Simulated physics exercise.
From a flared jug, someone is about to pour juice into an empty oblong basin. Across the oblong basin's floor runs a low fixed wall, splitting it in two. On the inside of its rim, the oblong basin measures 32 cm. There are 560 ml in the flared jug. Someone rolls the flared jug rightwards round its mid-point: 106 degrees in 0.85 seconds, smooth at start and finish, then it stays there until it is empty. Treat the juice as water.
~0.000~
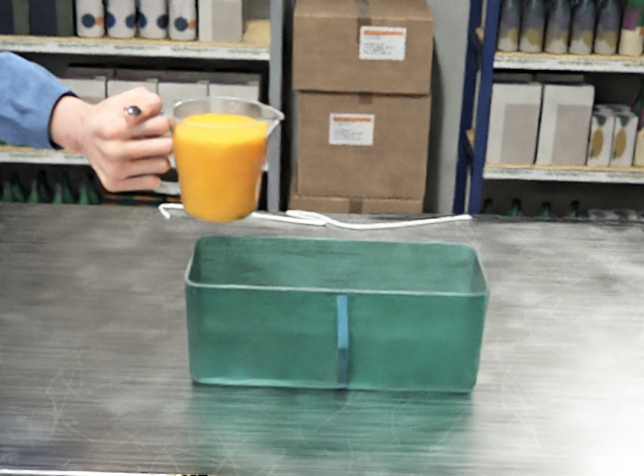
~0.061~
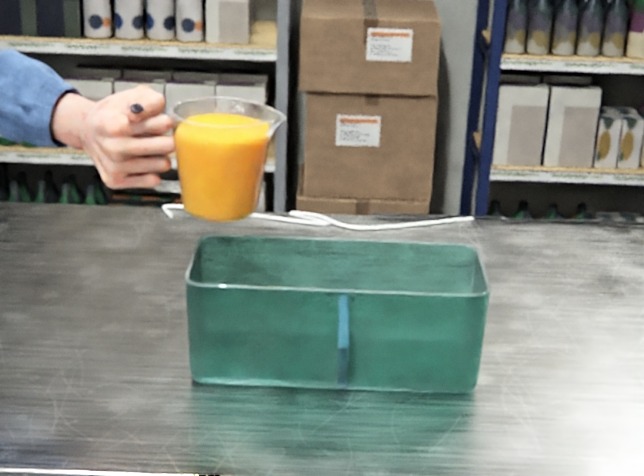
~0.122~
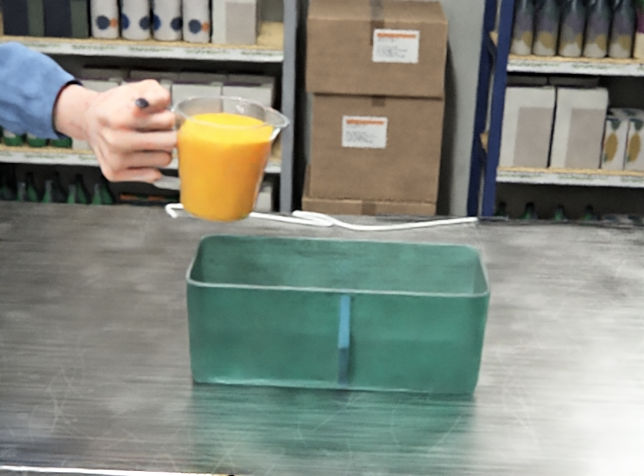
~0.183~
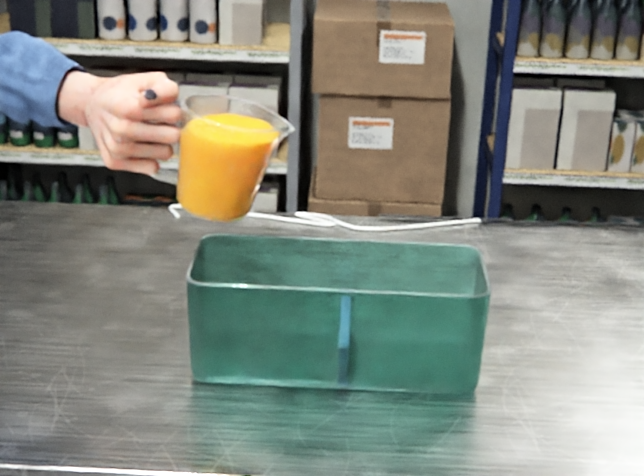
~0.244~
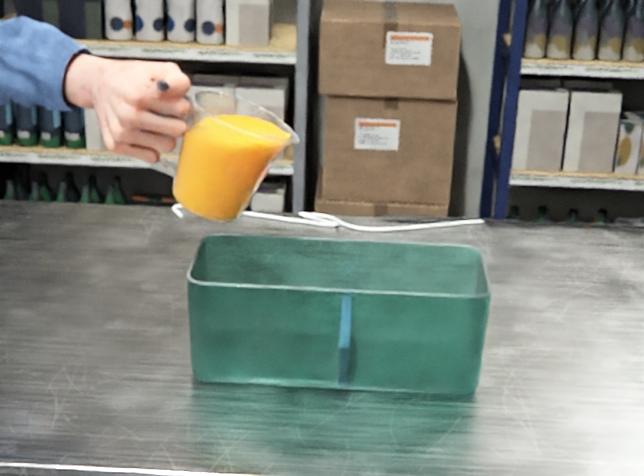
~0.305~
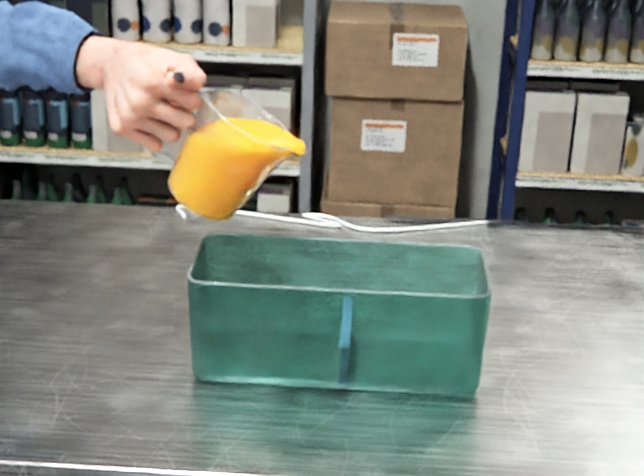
A hand gradually tilts a jug of orange juice rightwards above a green oblong basin.
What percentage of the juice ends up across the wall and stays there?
About 27 per cent.
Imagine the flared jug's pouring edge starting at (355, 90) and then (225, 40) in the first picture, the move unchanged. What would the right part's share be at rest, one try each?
95 in a hundred, followed by 5 in a hundred.
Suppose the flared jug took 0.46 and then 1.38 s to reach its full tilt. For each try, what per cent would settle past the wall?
Roughly 15 per cent the first time and 40 per cent the second.
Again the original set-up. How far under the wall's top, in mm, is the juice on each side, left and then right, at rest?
For the left, around 28 mm; for the right, around 40 mm.
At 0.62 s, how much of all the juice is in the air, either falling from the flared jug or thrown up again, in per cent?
Roughly 22 percent.
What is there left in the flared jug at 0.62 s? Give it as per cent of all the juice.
Around 52 percent.
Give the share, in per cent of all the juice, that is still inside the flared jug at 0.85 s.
Close to 8 in a hundred.
By 0.62 s the tilt is 88° and 52 per cent is still to pour, 10 is left of the wall and 15 right of it.
By 0.85 s the tilt is 106° and 8 per cent is still to pour, 58 is left of the wall and 26 right of it.
By 1.09 s the tilt is 106° and 0 per cent is still to pour, 72 is left of the wall and 26 right of it.
By 1.35 s the tilt is 106° and 0 per cent is still to pour, 72 is left of the wall and 27 right of it.
At rest 72 per cent lies left of the wall, 27 right of it and 1 outside.
